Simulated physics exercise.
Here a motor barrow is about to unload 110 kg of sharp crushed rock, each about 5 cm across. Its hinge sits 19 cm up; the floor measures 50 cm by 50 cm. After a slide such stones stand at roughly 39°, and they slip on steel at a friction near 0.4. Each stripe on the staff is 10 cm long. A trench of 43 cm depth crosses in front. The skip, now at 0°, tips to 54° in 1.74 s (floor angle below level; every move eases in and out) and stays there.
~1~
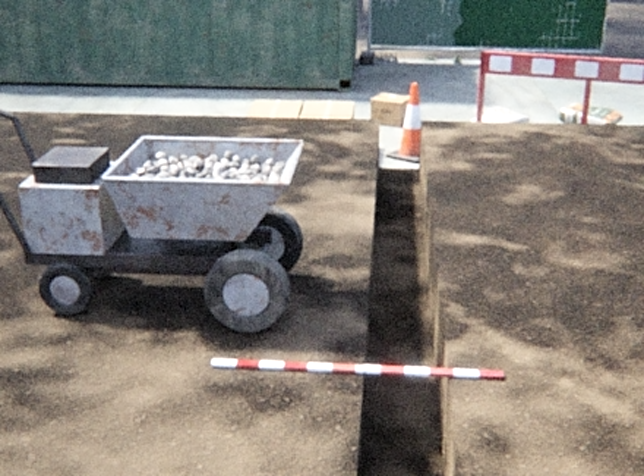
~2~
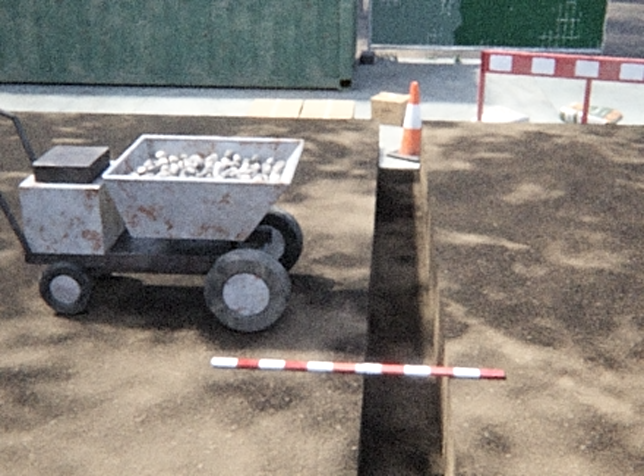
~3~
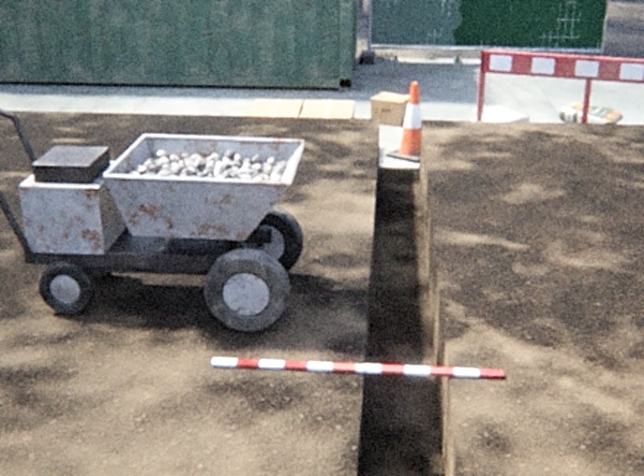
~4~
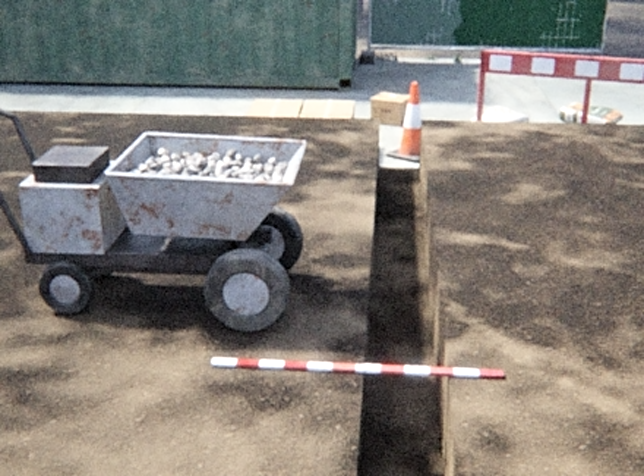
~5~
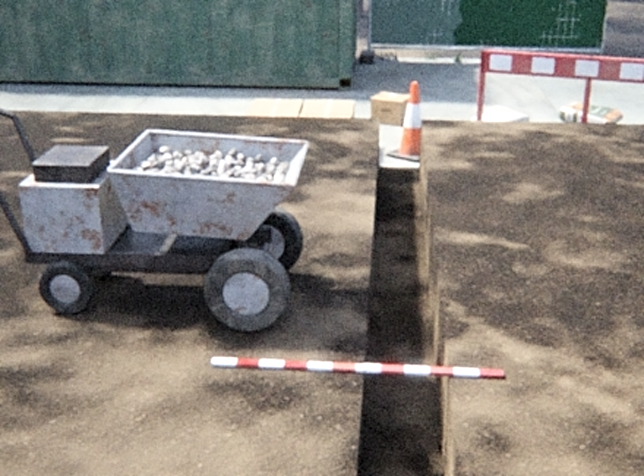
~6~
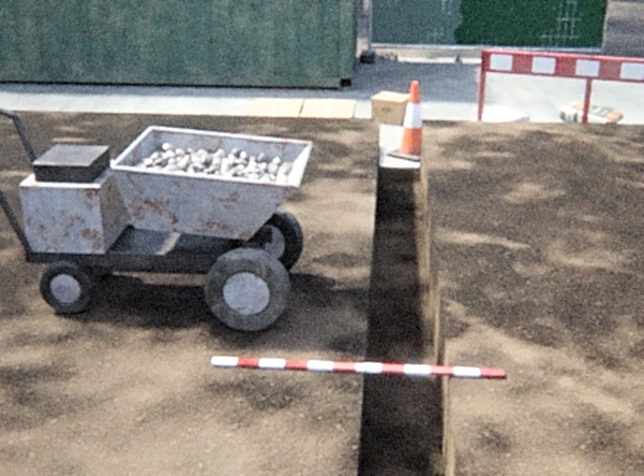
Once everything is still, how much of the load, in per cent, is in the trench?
Roughly 3 per cent ends in the trench.
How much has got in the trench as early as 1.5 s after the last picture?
About 0 per cent by then.
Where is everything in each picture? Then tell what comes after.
In the first picture, the skip is at 0°, its lip at (287, 184); the top of the load is at (198, 164).
In the second picture, the skip is at 0°, its lip at (288, 184); the top of the load is at (200, 164).
In the third picture, the skip is at 1°, its lip at (289, 184); the top of the load is at (190, 165).
In the fourth picture, the skip is at 2°, its lip at (291, 185); the top of the load is at (182, 163).
In the fifth picture, the skip is at 3°, its lip at (293, 185); the top of the load is at (174, 162).
The sixth picture shows lip at (297, 187), floor tilted 4°, highest stones at (177, 160).
Then, 1.0 s after the last picture the floor is at 45°, 100 % in the skip; the foremost stones are at (339, 230).
Then, 1.5 s after the last picture the floor is at 54°, 100 % in the skip; the foremost stones are at (369, 247).
Then, 1.9 s after the last picture the floor is at 54°, 99 % in the skip, 1 % in the trench; the foremost stones are at (403, 325).
Then, 3.8 s after the last picture the floor is at 54°, 97 % in the skip, 3 % in the trench; the foremost stones are at (428, 387).
